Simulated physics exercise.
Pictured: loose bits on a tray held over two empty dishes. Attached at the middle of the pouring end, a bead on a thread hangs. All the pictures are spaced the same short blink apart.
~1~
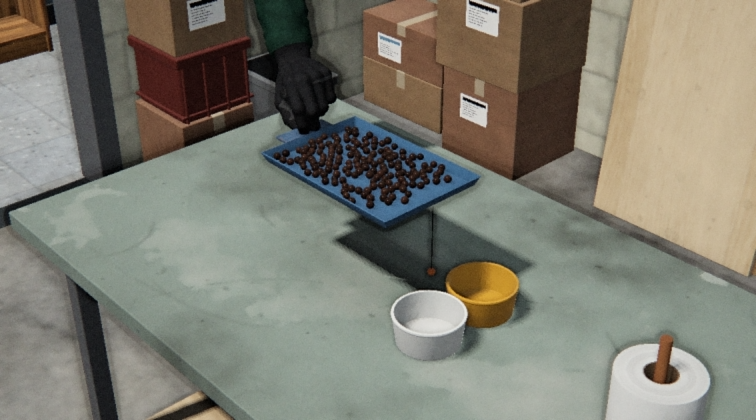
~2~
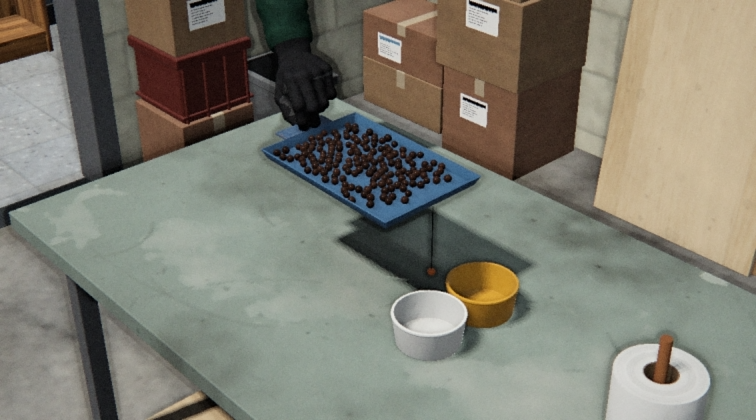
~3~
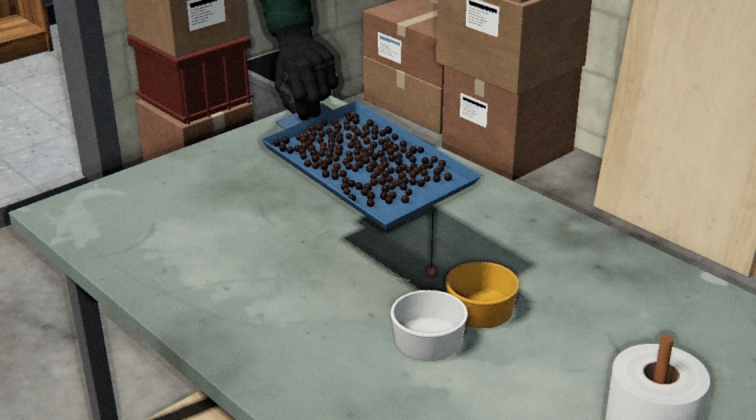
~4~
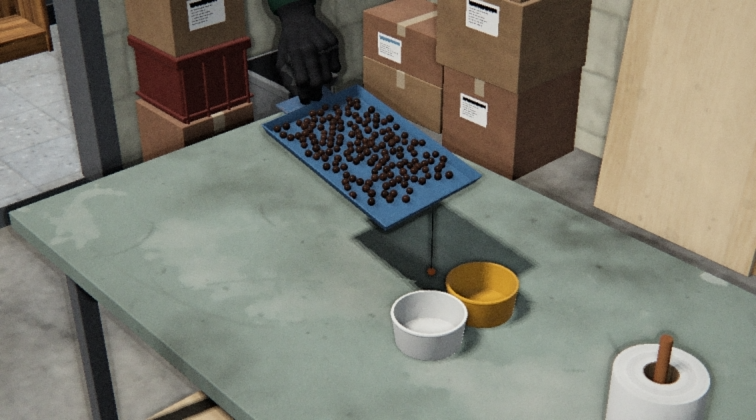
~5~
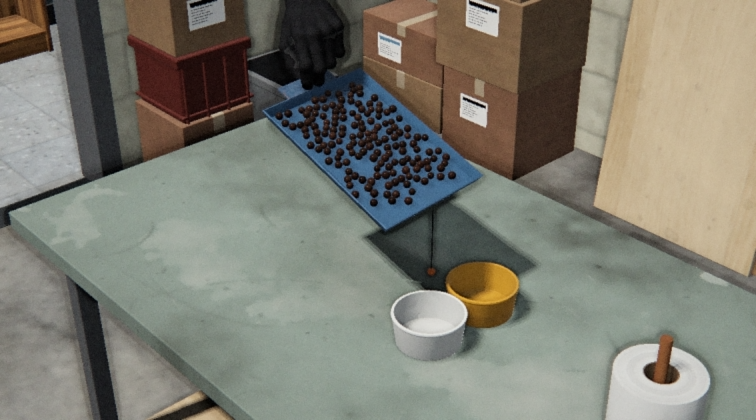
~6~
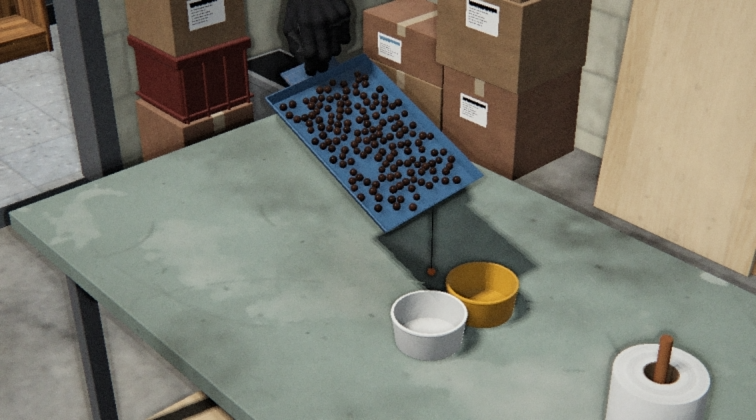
A black-gloved hand at a blue tray of small brown chocolate balls rises at the tray's far end, over a worn green table seen from above at an angle. A white dish and a yellow-orange dish sit below, near a paper roll, with boxes behind. The tray steepens toward the viewer, its near left corner lowest, and the balls begin sliding, while the camera stays still.
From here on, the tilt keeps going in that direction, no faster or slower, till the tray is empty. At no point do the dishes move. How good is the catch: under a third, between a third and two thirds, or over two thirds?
Expect the dishes to keep a middle portion of the load, a third to two thirds.
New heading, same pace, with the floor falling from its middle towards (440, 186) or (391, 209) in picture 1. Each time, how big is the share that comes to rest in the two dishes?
In turn, 50 percent and then 50 percent.
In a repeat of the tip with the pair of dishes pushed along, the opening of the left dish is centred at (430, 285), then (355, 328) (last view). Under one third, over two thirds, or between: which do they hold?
The two tries give, in order: Below one third; below one third.
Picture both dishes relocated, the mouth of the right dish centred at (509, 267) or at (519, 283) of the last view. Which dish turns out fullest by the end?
First try, the dish at left; second try, the dish at left.
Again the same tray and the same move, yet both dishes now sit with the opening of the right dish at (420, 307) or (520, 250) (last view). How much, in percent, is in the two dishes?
You'd end up with around 40 per cent and then around 10 per cent.
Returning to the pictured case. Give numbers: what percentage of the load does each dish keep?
About 40 % ends in the left dish and about 10 % in the right dish.
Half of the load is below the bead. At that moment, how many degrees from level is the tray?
Around 80°, give or take.
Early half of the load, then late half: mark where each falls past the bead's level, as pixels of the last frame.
Close to (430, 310), then close to (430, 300).
Soon, tray tipped steeply; about a quarter on the tray; about a quarter in the left dish; a stray few in the right dish; a small part outside both; about half in the air.
A while on, tray tipped past a quarter turn; about a third in the left dish; a small part in the right dish; about half outside both.
Towards the end, tray tipped past a quarter turn; about a third in the left dish; a small part in the right dish; about half outside both.
Finally, tray tipped past a quarter turn; about a third in the left dish; a small part in the right dish; about half outside both.
